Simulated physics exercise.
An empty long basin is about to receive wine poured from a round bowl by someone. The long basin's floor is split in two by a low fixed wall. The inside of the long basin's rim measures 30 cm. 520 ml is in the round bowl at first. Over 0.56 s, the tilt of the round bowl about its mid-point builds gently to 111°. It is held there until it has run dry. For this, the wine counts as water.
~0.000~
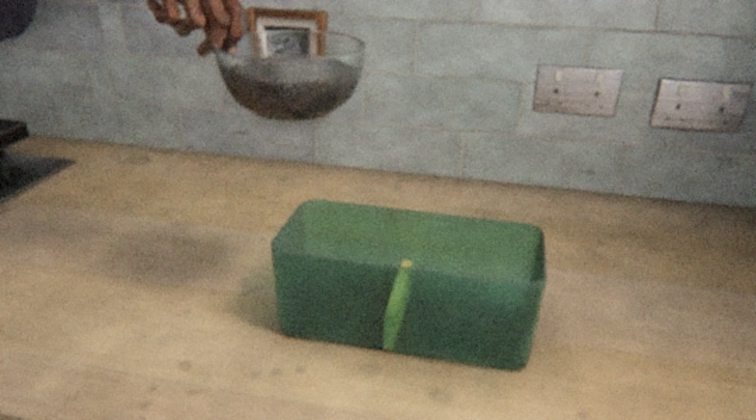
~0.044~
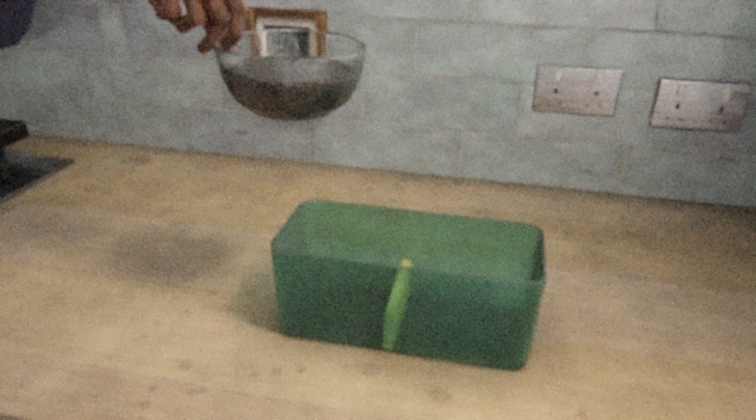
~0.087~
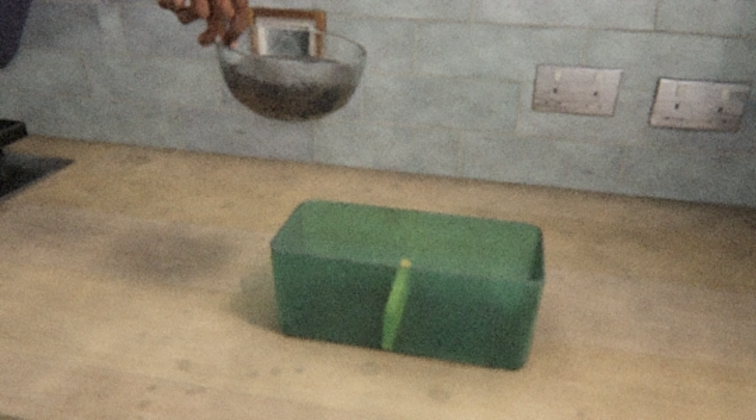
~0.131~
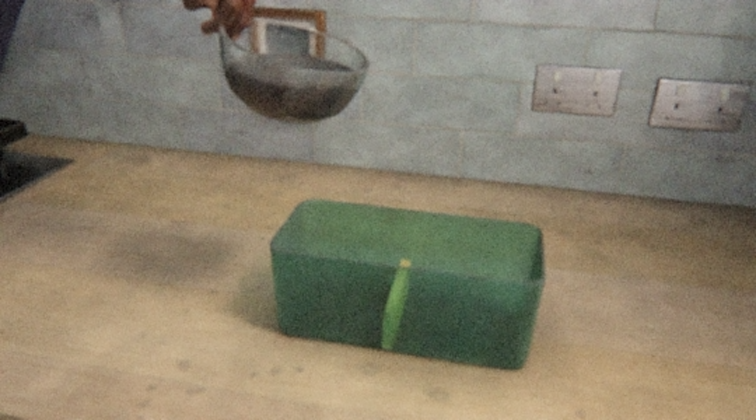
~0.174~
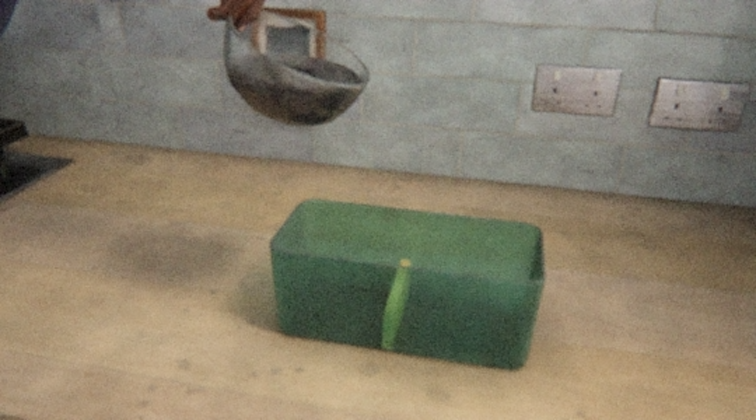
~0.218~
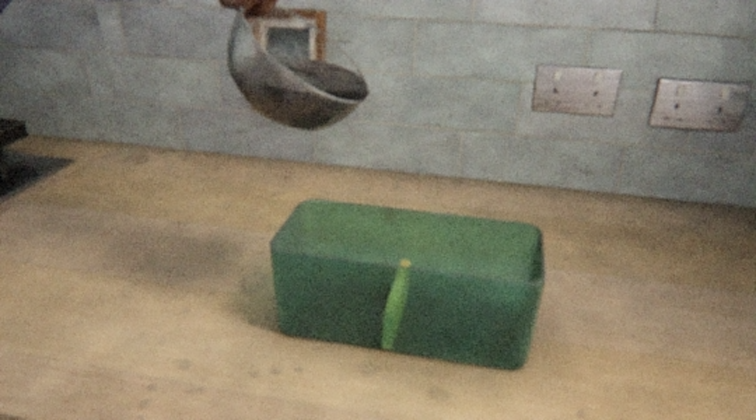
On a wooden counter by a grey tiled wall, a green rectangular container sat still while a hand above it, to the left, gradually tilted a clear glass bowl of dark liquid rightward.
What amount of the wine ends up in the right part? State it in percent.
45 %.
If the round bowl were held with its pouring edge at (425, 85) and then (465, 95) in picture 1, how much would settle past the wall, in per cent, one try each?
Some 80 and 85 per cent, in that order.
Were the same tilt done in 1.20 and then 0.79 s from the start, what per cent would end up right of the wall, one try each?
Respectively 60 and 55 %.
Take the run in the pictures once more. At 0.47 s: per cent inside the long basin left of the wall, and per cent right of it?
Near 9 on the left, 24 on the right.
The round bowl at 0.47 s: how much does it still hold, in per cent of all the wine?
I reckon about 8 in a hundred is still held.
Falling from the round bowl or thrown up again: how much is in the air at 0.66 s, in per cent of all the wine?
It comes to some 3 percent of the total.
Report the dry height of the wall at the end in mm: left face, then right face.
I'd say some 32 mm on the left and some 36 mm on the right.
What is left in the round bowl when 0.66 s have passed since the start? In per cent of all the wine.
About 0 % is still there.
By 0.47 s the tilt is 104° and 8 per cent is still to pour, 9 is left of the wall and 23 right of it.
By 0.66 s the tilt is 111° and 0 per cent is still to pour, 51 is left of the wall and 45 right of it.
By 0.85 s the tilt is 111° and 0 per cent is still to pour, 50 is left of the wall and 44 right of it.
By 1.06 s the tilt is 111° and 0 per cent is still to pour, 51 is left of the wall and 45 right of it.
At rest 51 per cent lies left of the wall, 45 right of it and 4 outside.
